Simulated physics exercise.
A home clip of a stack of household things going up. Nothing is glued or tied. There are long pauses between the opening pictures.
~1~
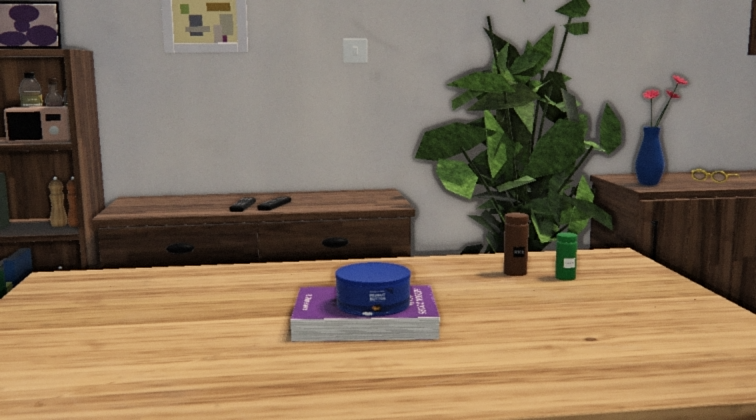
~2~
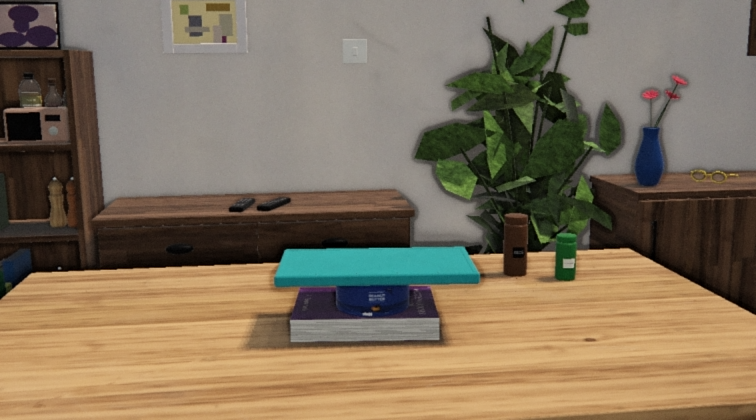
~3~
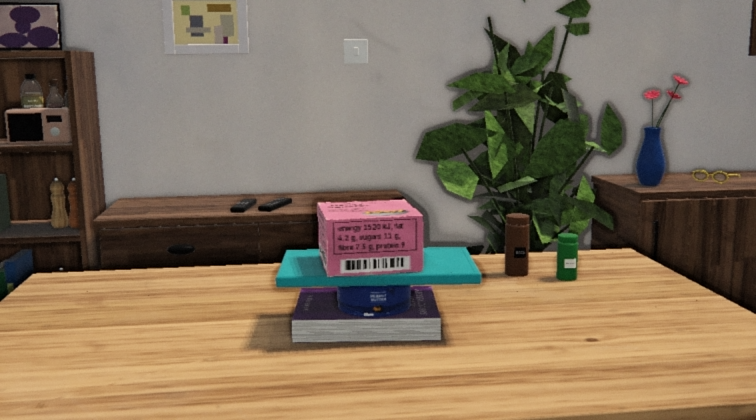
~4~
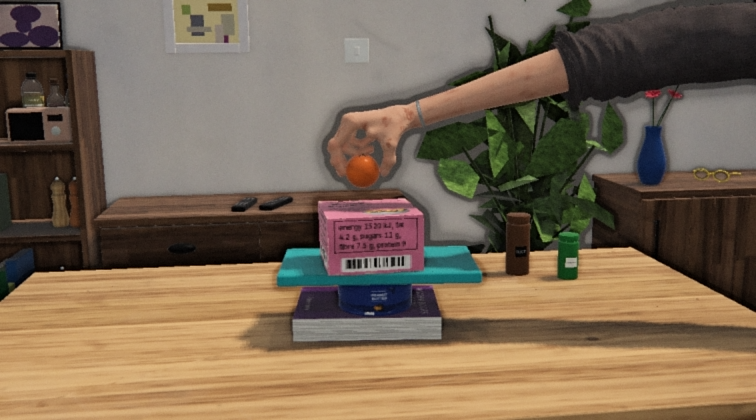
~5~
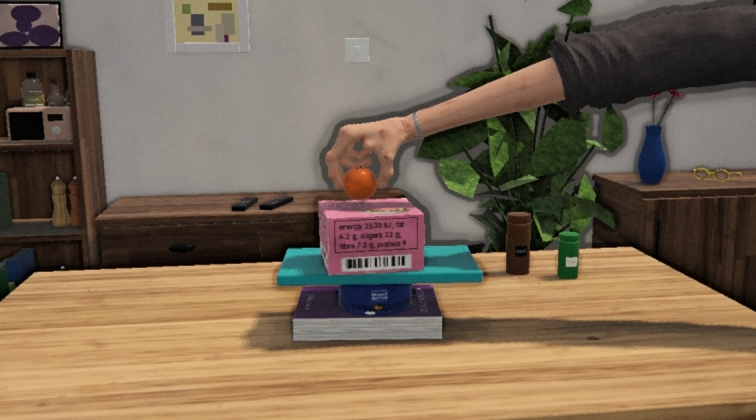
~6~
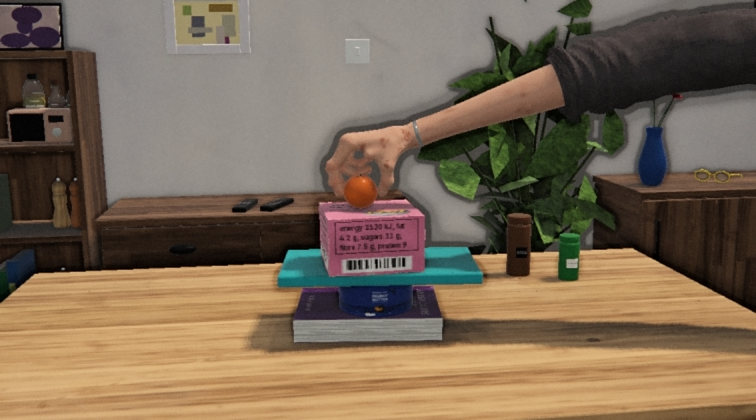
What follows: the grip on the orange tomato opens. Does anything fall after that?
Outcome: The pile keeps its balance.
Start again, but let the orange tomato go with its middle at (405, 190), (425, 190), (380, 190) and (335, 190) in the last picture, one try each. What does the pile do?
First try: It holds; second try: It comes apart; third try: It keeps its balance; fourth try: It holds.
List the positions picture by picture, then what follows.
The last thing is not in view yet, in the first picture.
The last thing is not in view yet; brown shaker (516, 245), in the second picture.
The last thing is not in view yet; turquoise tray (378, 266), in the third picture.
Still above its spot; orange tomato (362, 171); pink box (369, 235), in the fourth picture.
Still above its spot; orange tomato (360, 183); brown shaker (518, 243), in the fifth picture.
In place under the hand; orange tomato (360, 192); turquoise tray (379, 266), in the sixth picture.
Then, 0.30 s after the last picture, nothing has stirred.
Then, 0.70 s after the last picture, orange tomato resting near (360, 192).
At rest, all 7 in place. Seen from the same camera at the end, orange tomato near (360, 192). The pile stays up.
